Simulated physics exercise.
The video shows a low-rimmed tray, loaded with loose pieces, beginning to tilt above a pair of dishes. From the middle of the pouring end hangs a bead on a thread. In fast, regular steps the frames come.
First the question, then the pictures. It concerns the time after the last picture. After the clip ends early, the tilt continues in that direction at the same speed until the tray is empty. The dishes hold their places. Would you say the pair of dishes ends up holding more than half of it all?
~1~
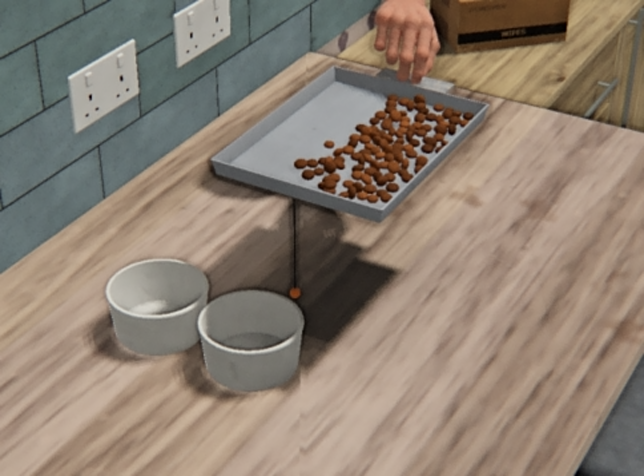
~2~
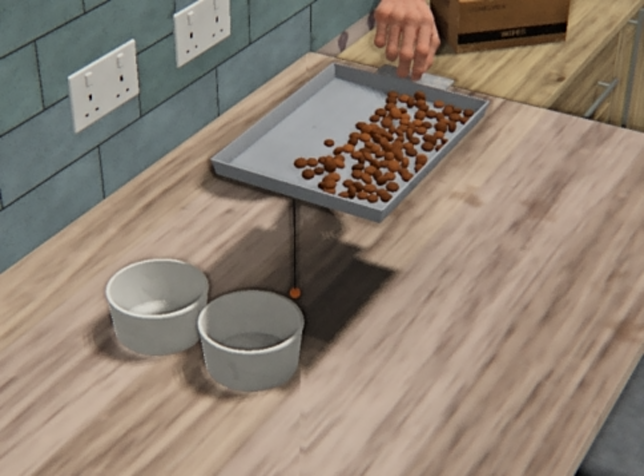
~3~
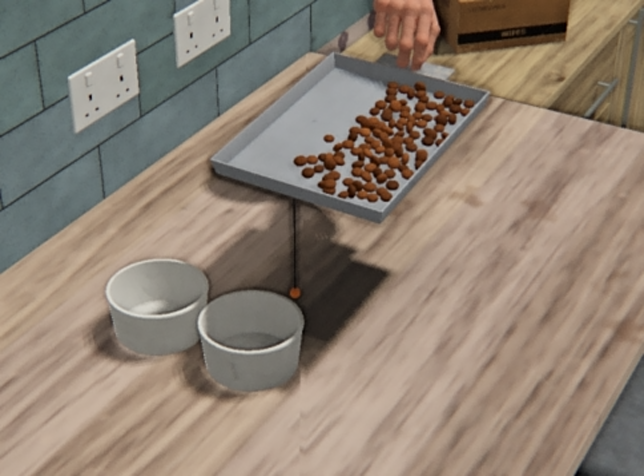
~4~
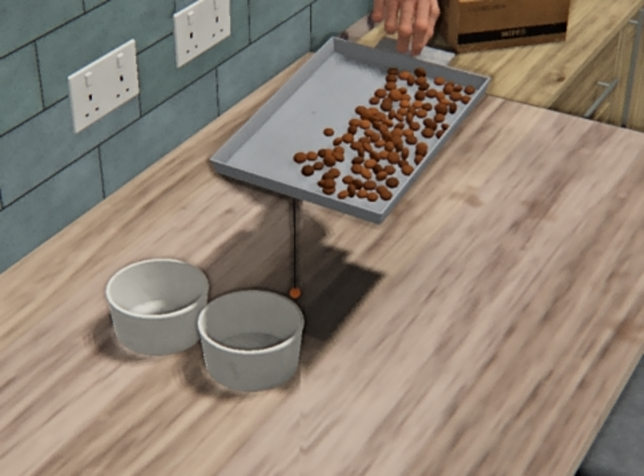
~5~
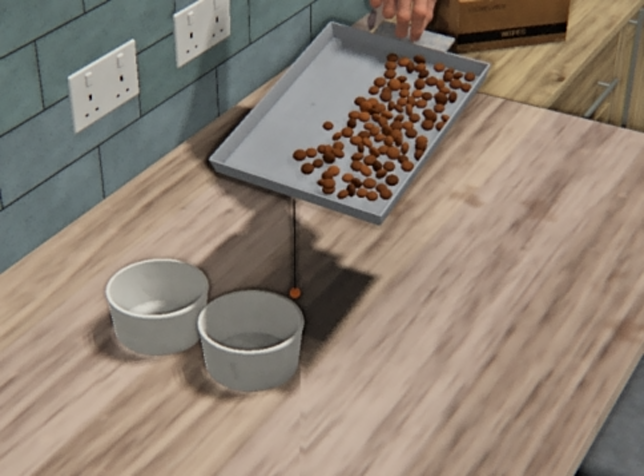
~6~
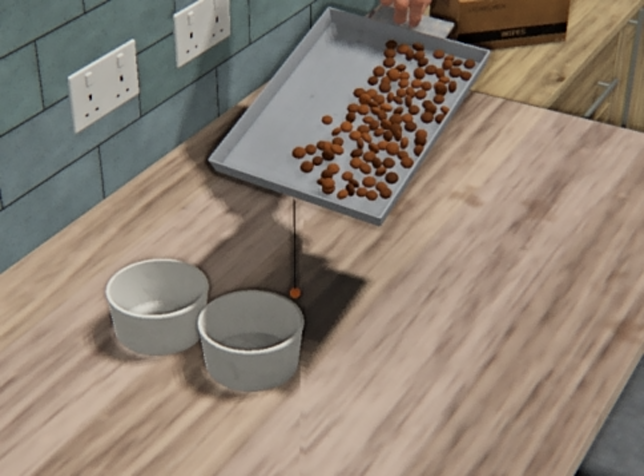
I expect the dishes to end up with a lesser share of the load.
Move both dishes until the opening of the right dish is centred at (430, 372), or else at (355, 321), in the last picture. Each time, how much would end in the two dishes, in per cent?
It comes to near 60 per cent the first time and near 20 per cent the second time.
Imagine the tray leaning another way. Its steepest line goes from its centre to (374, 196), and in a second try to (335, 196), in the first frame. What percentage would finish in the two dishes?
Shares, approx.: 0 %, then 10 %.
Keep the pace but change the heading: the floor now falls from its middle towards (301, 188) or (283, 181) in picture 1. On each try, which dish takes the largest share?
Okay, first try the right-side one, second try the right-side one.
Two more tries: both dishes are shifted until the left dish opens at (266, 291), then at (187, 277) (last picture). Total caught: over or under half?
The dishes end up with the lesser share in the first try and the lesser share in the second.
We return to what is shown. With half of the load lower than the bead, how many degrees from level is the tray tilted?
About 100°.
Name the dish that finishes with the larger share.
In the end, the right-side dish gets more.
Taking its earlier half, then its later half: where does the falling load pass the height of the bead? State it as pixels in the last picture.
The opening half passes (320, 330), the closing half (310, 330).
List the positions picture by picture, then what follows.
Corners of the pouring end (216, 158) and (380, 207), level; middle of the load (384, 144), bits of dog kibble; left dish (129, 330); right dish (224, 365); bead on its thread (295, 293), in the first picture.
Corners of the pouring end (216, 158) and (380, 207), level; middle of the load (384, 143), in the second picture.
Corners of the pouring end (216, 158) and (380, 208), tipped barely, lowest at the right corner; middle of the load (384, 137), in the third picture.
Corners of the pouring end (215, 158) and (380, 210), tipped a little, lowest at the right corner; middle of the load (384, 130), in the fourth picture.
Corners of the pouring end (214, 158) and (379, 212), tipped a little, lowest at the right corner; middle of the load (383, 123), in the fifth picture.
Corners of the pouring end (214, 158) and (379, 214), tipped clearly, lowest at the right corner; middle of the load (382, 116); left dish (129, 330); right dish (224, 365), in the sixth picture.
Just after the last frame, tray tipped steeply; every one on the tray.
A moment on, tray tipped right over; roughly a third on the tray; about a tenth in the right dish; roughly a third outside both; about a tenth in the air.
Further on, tray tipped past a quarter turn; roughly a quarter in the right dish; roughly two thirds outside both.
When it is over, tray tipped past a quarter turn; roughly a quarter in the right dish; not one in the left dish; roughly two thirds outside both.
